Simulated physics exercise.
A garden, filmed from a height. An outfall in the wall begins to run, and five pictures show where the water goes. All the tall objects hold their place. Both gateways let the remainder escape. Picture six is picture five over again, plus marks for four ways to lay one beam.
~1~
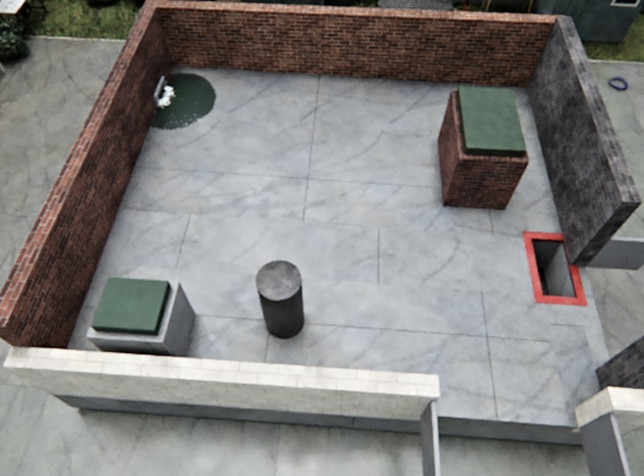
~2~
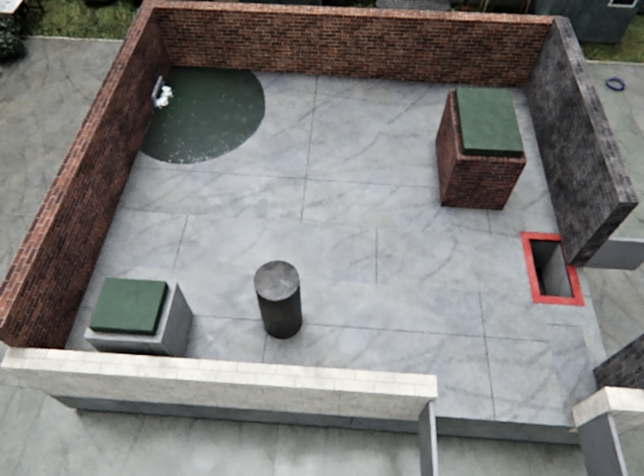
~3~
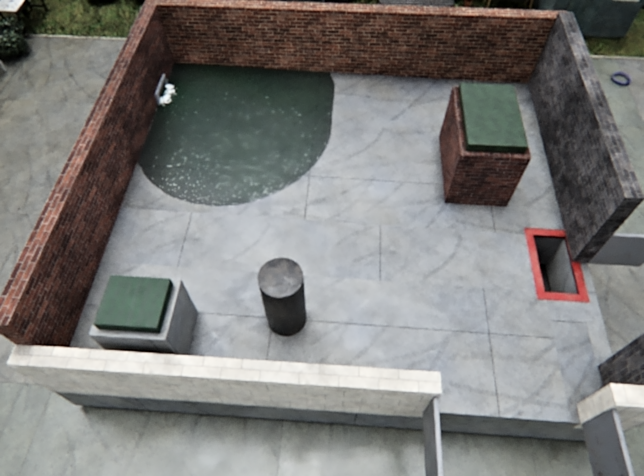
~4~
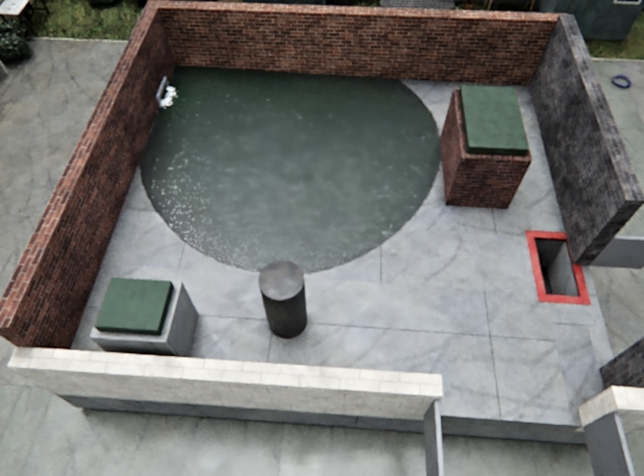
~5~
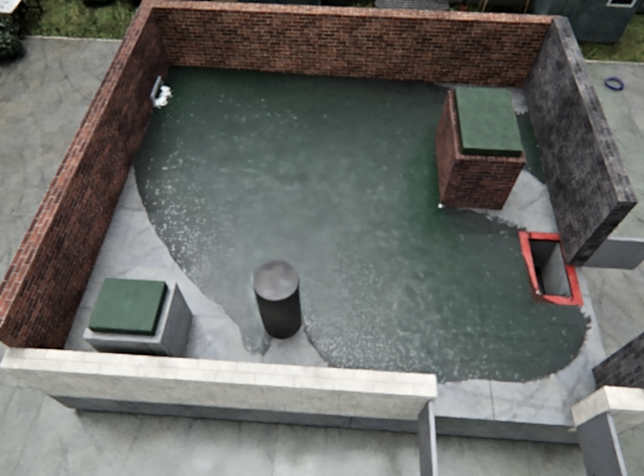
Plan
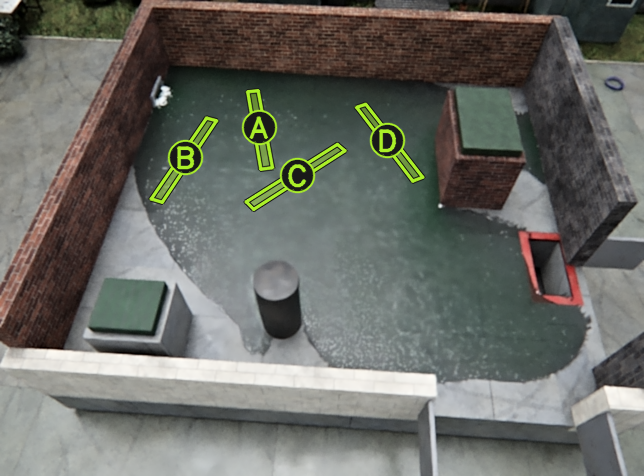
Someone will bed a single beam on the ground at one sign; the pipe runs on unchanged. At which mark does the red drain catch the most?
Take C.
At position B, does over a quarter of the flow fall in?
Yes.
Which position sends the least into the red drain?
Here it is position A.
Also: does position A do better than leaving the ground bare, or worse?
Worse.
In lime, A from (252, 91) to (266, 168); B from (156, 200) to (211, 119); C from (249, 205) to (341, 147); D from (361, 105) to (417, 179).
For position A, about 24 % of the stream goes into the red drain, about 76 % out by the gates.
For position B, about 33 % of the stream goes into the red drain, about 67 % out by the gates.
For position C, about 45 % of the stream goes into the red drain, about 55 % out by the gates.
For position D, about 30 % of the stream goes into the red drain, about 70 % out by the gates.
